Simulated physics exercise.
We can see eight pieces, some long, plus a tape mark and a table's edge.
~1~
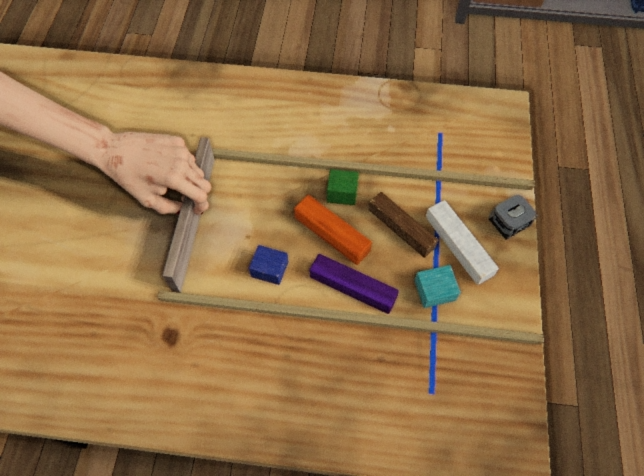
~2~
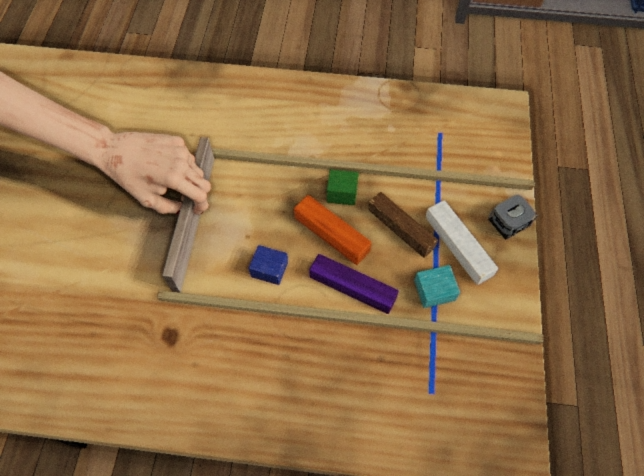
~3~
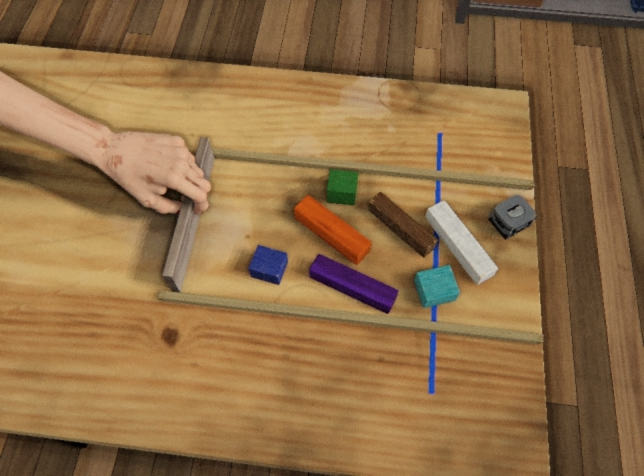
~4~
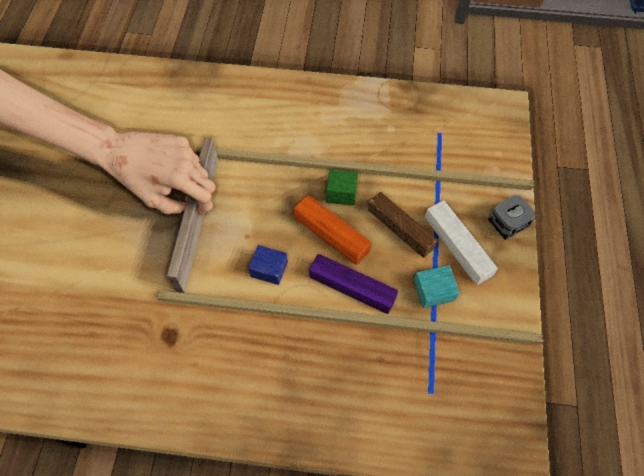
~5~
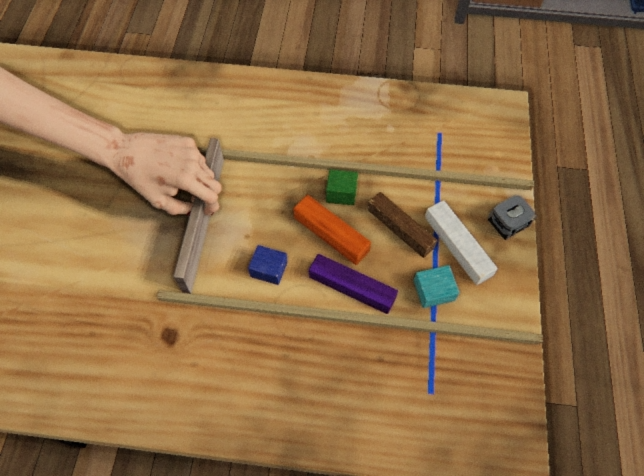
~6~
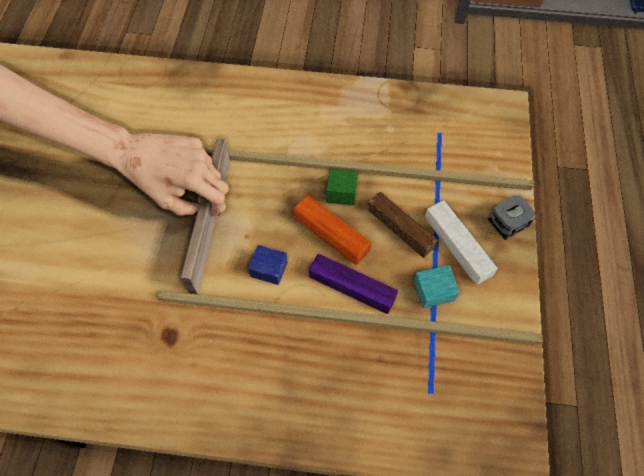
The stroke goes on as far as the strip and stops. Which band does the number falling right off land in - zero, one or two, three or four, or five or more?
It lands in the zero band.
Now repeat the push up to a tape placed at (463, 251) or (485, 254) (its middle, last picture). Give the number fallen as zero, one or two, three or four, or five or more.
First place: Just one or two; second place: 3 or 4.
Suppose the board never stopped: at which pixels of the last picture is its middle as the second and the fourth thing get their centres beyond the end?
I'd say close to (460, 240), then close to (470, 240).
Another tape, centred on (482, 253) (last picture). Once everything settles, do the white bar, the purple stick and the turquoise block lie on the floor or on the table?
White bar - goes down, purple stick - goes down, turquoise block - goes down.
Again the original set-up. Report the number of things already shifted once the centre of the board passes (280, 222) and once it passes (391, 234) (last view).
The number moved is 1 and then 7.
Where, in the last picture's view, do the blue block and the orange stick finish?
Positions - first (451, 284), then (475, 250).
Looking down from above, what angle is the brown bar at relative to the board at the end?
It works out to near 45°.
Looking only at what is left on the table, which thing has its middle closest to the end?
The turquoise block ends nearest.
Soon after, none off yet; grey case at rest near (512, 217); white bar at rest near (460, 242); turquoise block at rest near (436, 287).
Then, none off yet; grey case at rest near (512, 217); white bar at rest near (460, 242); turquoise block moved a little near (455, 284).
Further on, none off yet; grey case at rest near (512, 217); white bar moved a little near (477, 232); turquoise block moved well along near (498, 282).
At rest, the number that fall off is zero.
